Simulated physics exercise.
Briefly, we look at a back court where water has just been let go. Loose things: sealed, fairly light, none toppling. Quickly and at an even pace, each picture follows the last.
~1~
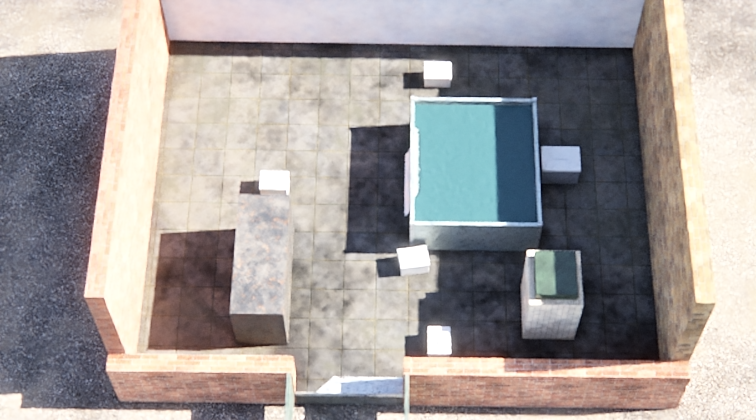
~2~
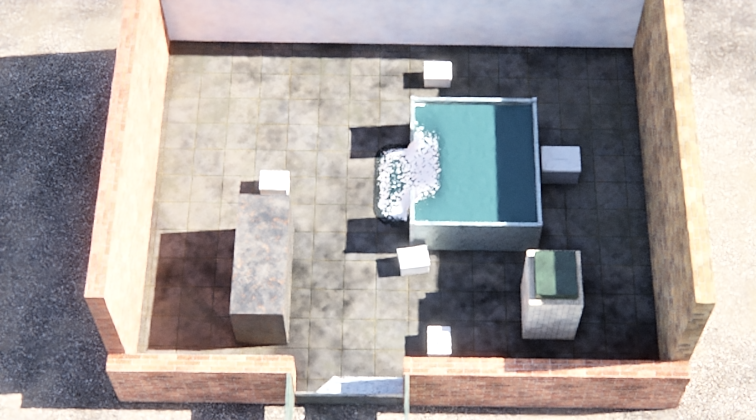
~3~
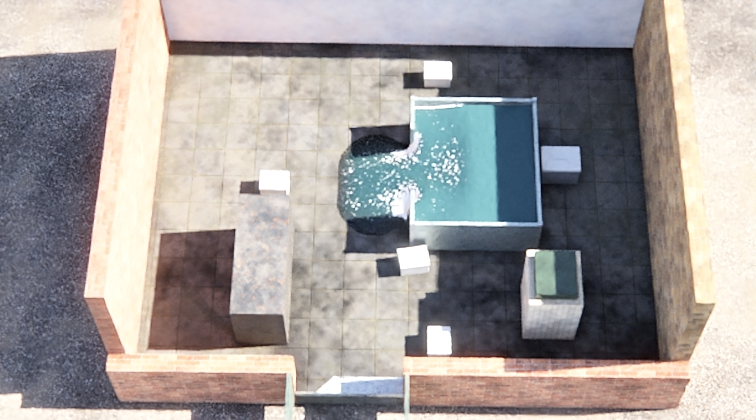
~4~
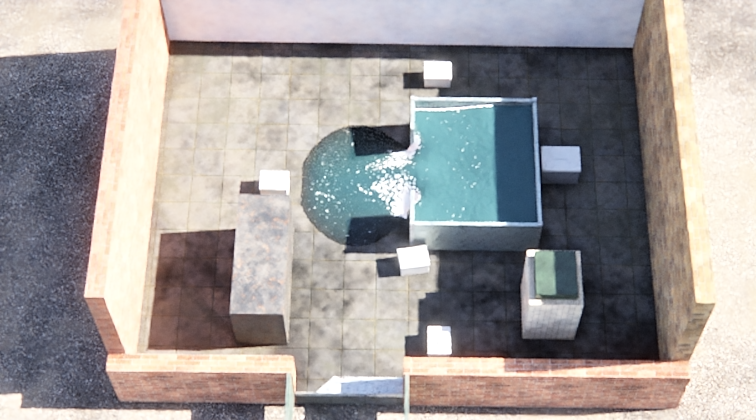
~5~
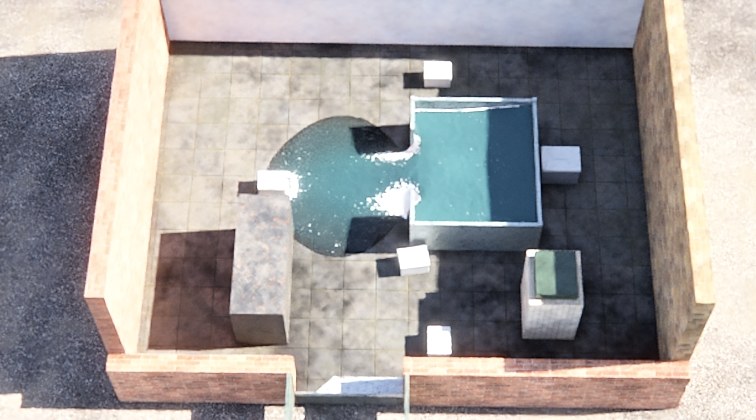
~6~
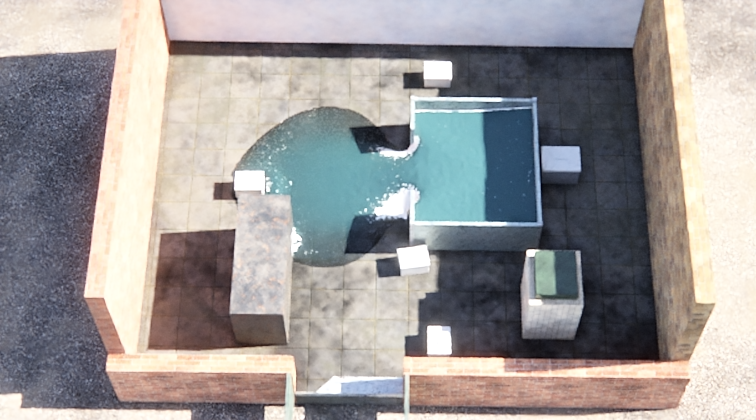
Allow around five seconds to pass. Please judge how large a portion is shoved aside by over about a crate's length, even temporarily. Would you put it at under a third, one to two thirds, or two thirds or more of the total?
The result is a share beneath one third.
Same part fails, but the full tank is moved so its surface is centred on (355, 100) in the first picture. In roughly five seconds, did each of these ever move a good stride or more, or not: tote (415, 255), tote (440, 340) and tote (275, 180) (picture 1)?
Taking them in turn: Kept near its start; got sent well off; kept near its start.
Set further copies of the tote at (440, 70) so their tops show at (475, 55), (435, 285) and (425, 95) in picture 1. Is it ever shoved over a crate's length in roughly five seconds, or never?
Taking them one at a time: Remains close, then remains close, then remains close.
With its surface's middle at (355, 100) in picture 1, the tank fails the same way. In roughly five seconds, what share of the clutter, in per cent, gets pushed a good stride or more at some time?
About 20 per cent.
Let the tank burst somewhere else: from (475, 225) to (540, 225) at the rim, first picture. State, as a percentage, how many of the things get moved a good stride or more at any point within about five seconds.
Around 20 per cent.
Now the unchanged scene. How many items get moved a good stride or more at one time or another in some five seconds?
By my count, 1.
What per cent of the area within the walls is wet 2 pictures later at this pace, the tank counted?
Wet share: Around 30 %.
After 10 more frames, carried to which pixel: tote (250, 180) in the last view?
I'd expect it around (164, 163).
A moment on, 1 of 5 are well off their spots; 0 afloat.
Next, 1 of 5 are well off their spots; 1 afloat.
Later, 1 of 5 are well off their spots; 1 afloat.
In the end, 1 of 5 are well off their spots, and 1 have been at some point; 1 afloat.
